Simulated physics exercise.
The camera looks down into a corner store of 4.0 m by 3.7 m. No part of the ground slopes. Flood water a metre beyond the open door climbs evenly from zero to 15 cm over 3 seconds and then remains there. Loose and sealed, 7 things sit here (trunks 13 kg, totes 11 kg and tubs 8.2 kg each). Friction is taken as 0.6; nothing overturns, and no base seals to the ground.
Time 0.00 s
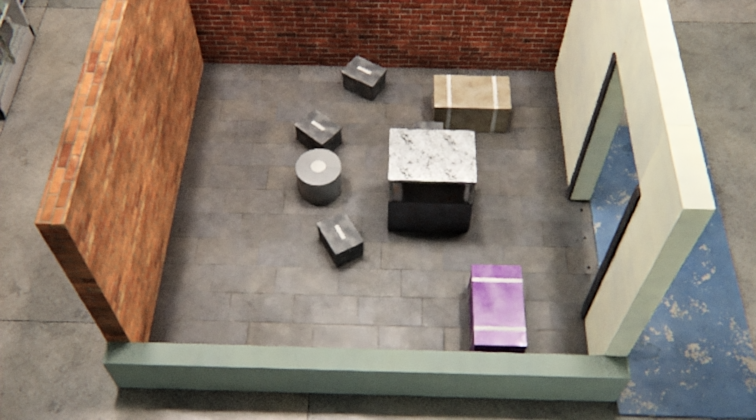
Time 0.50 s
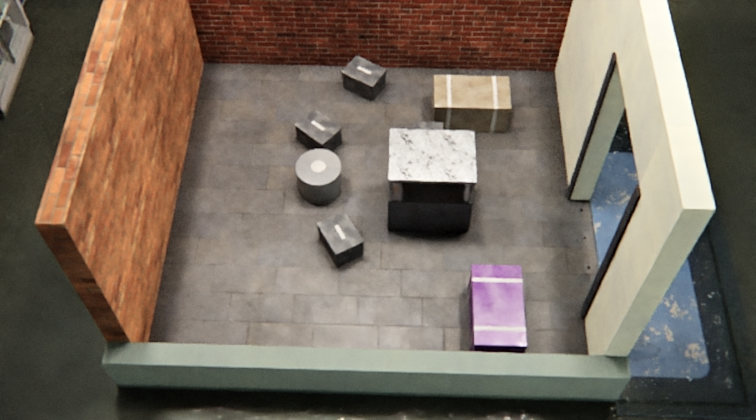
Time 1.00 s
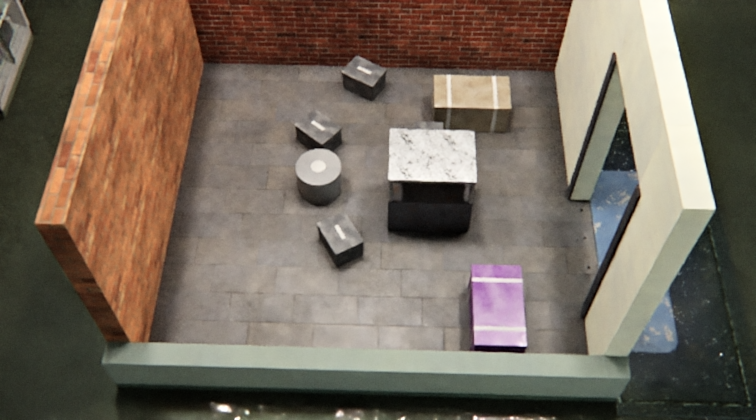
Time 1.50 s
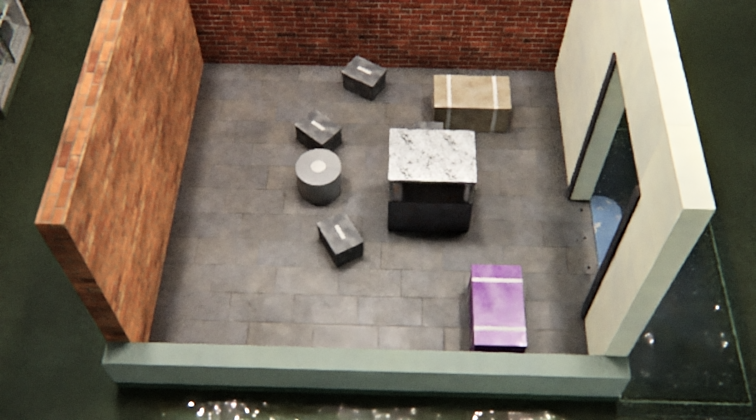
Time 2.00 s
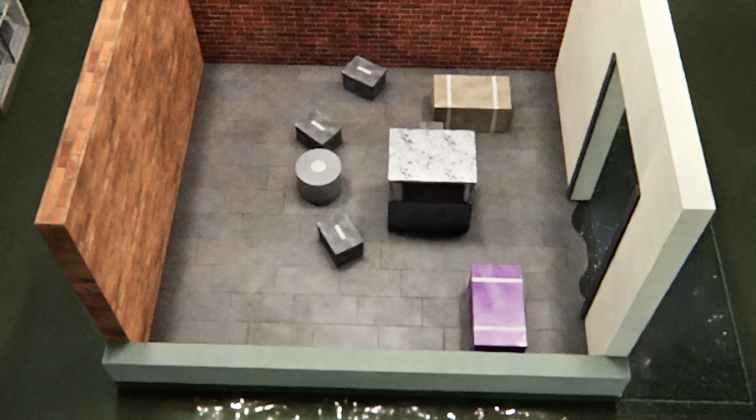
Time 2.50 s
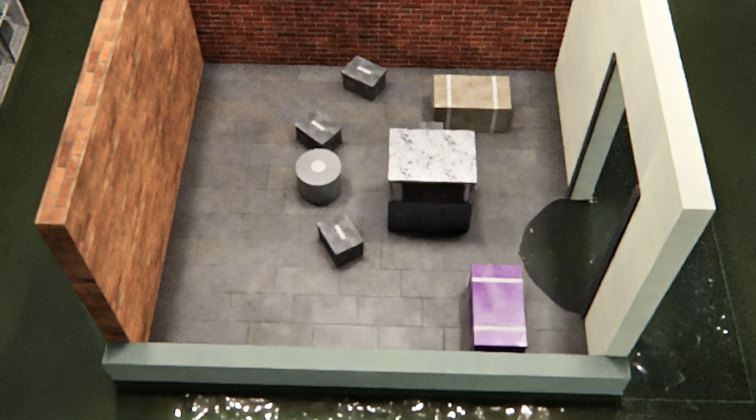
Dark water spreads over the ground outside a small walled store, seen from above by a still camera, then pushes through the opening in the pale right wall. Between brick walls, a purple trunk lies at lower right, a tan one near the back, a marble-topped table near centre, and grey pieces to its left. The water covers the blue floor outside, then fans across the grey tiles in a rounded patch, while the objects stay still.
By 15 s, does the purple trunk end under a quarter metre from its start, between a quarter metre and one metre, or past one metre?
It gets shunted far.
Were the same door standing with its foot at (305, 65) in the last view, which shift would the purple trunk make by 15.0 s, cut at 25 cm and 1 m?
Then the purple trunk travels far.
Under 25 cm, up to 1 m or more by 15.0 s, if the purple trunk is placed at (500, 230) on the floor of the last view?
Outcome - it ends up well away.
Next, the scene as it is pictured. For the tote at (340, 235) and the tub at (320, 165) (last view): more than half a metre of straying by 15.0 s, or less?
In that order: Within and beyond.
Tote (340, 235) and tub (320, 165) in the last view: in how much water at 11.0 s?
5 and 5 cm.
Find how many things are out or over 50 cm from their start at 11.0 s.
By my reckoning, 2.
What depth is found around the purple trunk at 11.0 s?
About 5 cm.
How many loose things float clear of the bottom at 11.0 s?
Count: 2.
After 3.5 s the purple trunk is near (498, 304), 0.0 m from its start, aground; 0 afloat.
After 6.8 s the purple trunk is near (352, 325), 1.3 m from its start, afloat; 1 afloat.
After 11.0 s the purple trunk is near (246, 151), 2.9 m from its start, afloat; 2 afloat.
After 15.0 s the purple trunk is near (307, 77), 3.2 m from its start, afloat; 5 afloat.
